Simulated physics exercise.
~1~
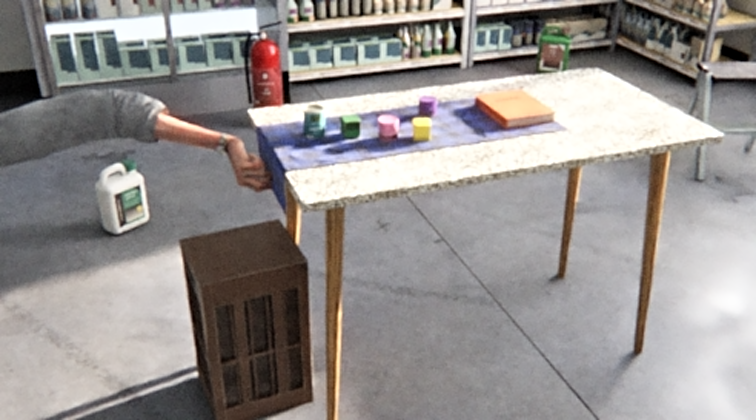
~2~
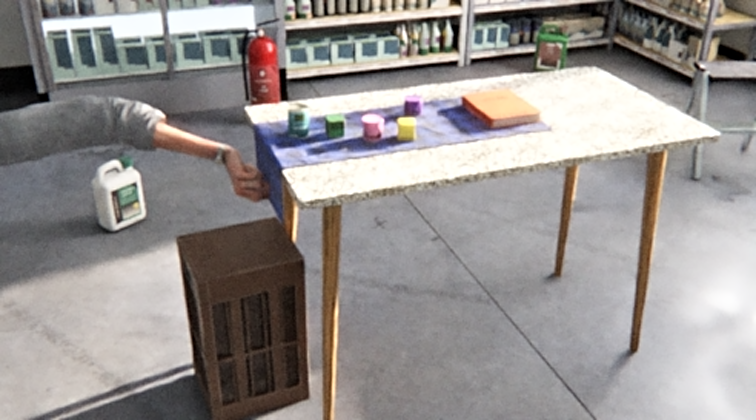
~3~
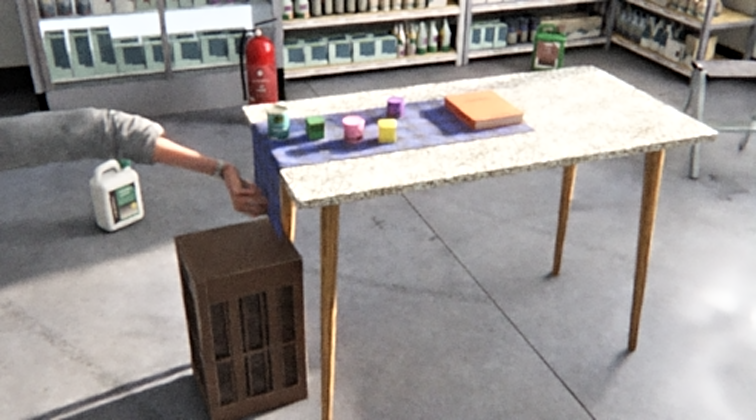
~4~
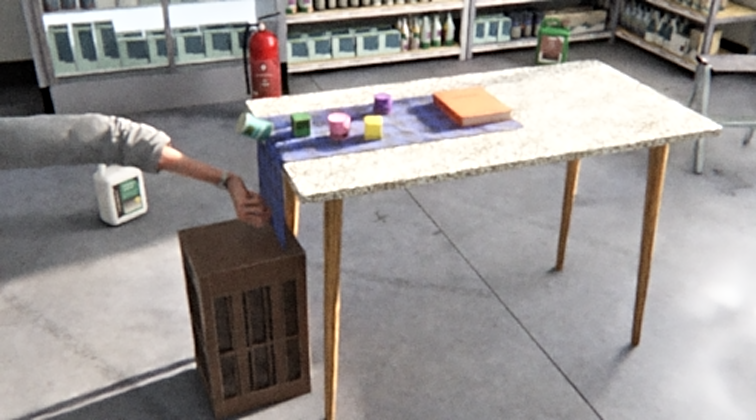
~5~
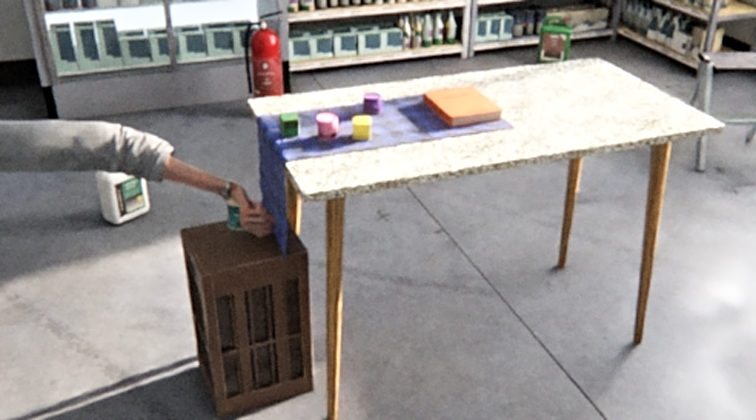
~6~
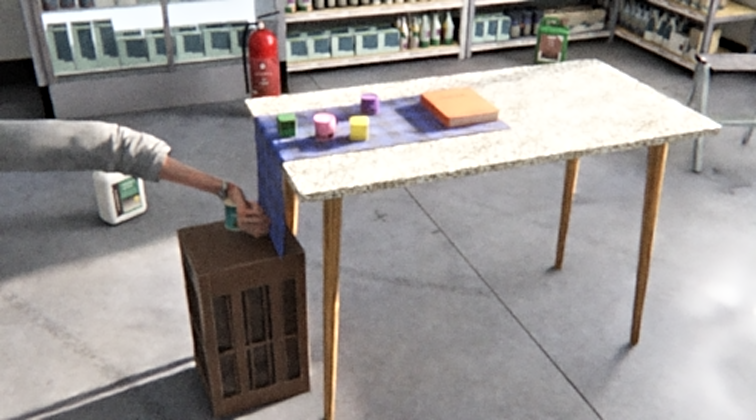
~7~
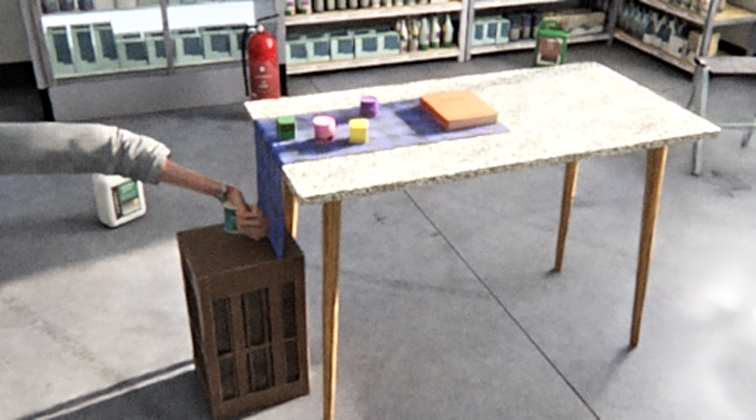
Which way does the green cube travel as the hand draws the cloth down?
The green cube moves to the left, riding the cloth towards the table's end above the crate.
